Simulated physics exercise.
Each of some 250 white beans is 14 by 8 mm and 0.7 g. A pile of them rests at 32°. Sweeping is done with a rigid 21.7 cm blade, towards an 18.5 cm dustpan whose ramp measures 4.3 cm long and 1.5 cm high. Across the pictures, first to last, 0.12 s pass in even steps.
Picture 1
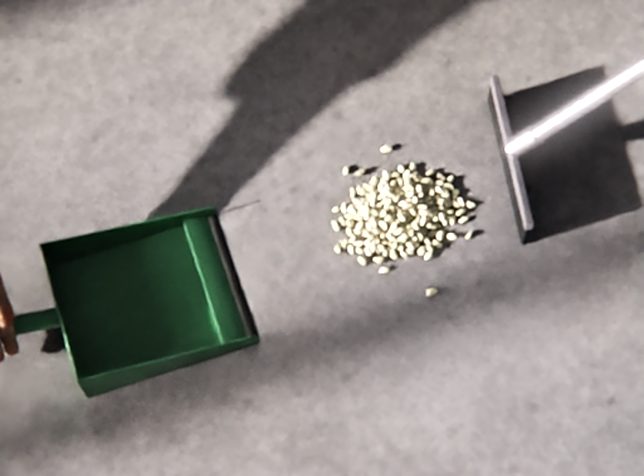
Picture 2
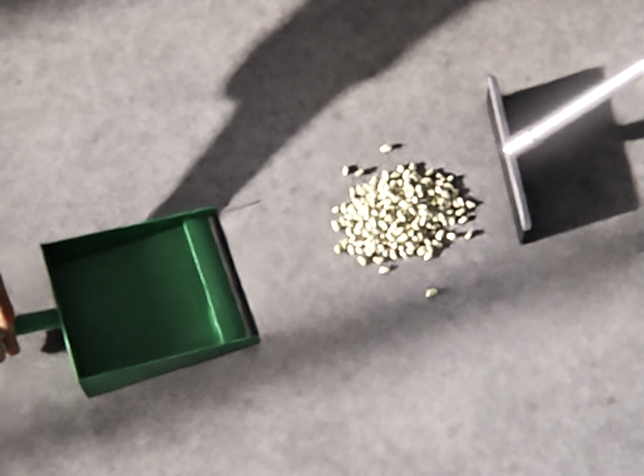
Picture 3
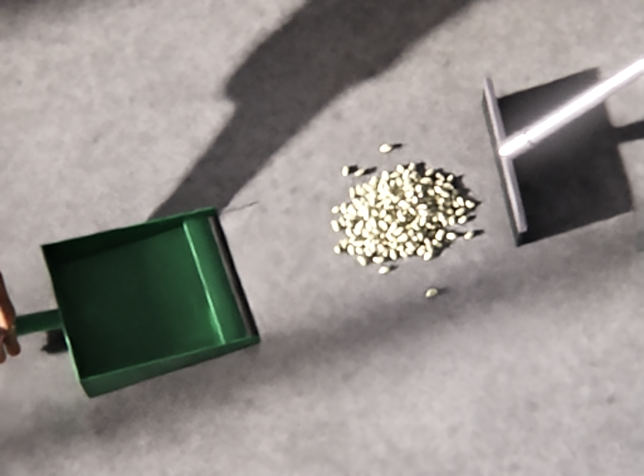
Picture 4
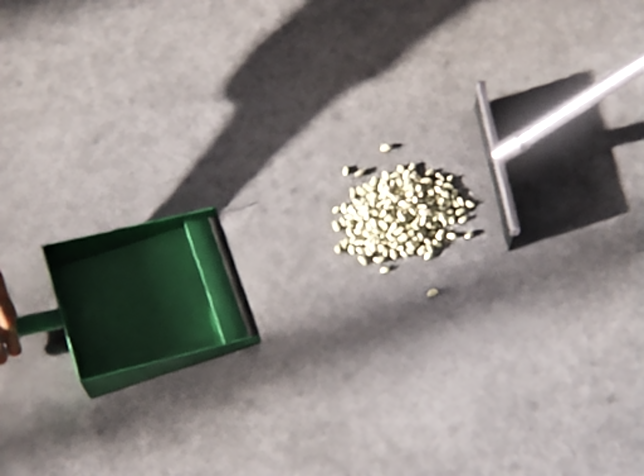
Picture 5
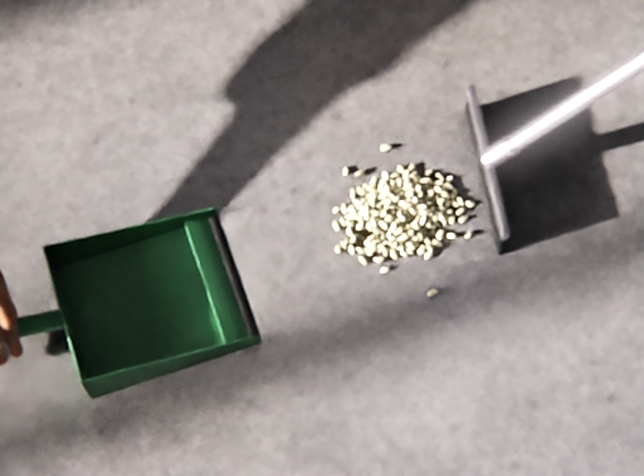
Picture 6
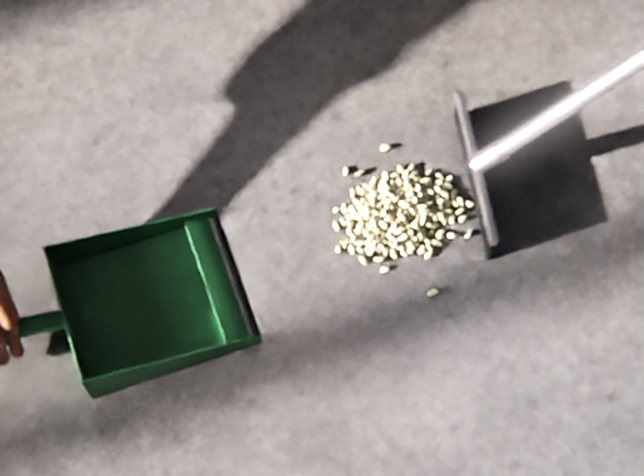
A flat, upright blade on a pale rod slid slowly left across gray ground until it reached the edge of a small heap of whitish beans, while a green dustpan sat still at left.
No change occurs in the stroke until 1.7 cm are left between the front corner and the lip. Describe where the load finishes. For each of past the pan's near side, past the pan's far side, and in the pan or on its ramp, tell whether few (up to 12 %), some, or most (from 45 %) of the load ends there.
Near side: Few, far side: Some, pan: Some.
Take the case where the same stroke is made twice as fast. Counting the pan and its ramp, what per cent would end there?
Share: Near 55 %.
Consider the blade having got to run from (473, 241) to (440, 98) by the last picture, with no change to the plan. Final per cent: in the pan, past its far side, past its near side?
Pan 50; far 20; near 5.
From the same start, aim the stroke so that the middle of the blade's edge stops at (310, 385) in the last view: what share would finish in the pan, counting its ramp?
That comes to near 0 percent.
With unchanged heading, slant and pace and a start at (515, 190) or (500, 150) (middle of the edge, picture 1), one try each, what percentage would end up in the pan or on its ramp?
25 and 35 per cent, roughly.
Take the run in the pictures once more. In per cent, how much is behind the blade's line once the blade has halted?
My guess is close to 10 per cent.
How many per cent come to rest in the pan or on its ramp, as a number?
Estimate: Close to 30 %.
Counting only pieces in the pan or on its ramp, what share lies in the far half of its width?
Something like 30 in a hundred.
Then, 0.22 s after the last picture, middle of the blade 18 cm from the lip; 0 % over the lip, far side 5 %, near side 0 %.
Then, 0.36 s after the last picture, middle of the blade 8 cm from the lip; 0 % over the lip, far side 15 %, near side 5 %.
Then, 0.63 s after the last picture, middle of the blade 4 cm from the lip; 30 % over the lip, far side 20 %, near side 5 %.
In the end, near side 5 %, far side 20 %, pan 30 %, in front of the lip or behind the blade 50 %.
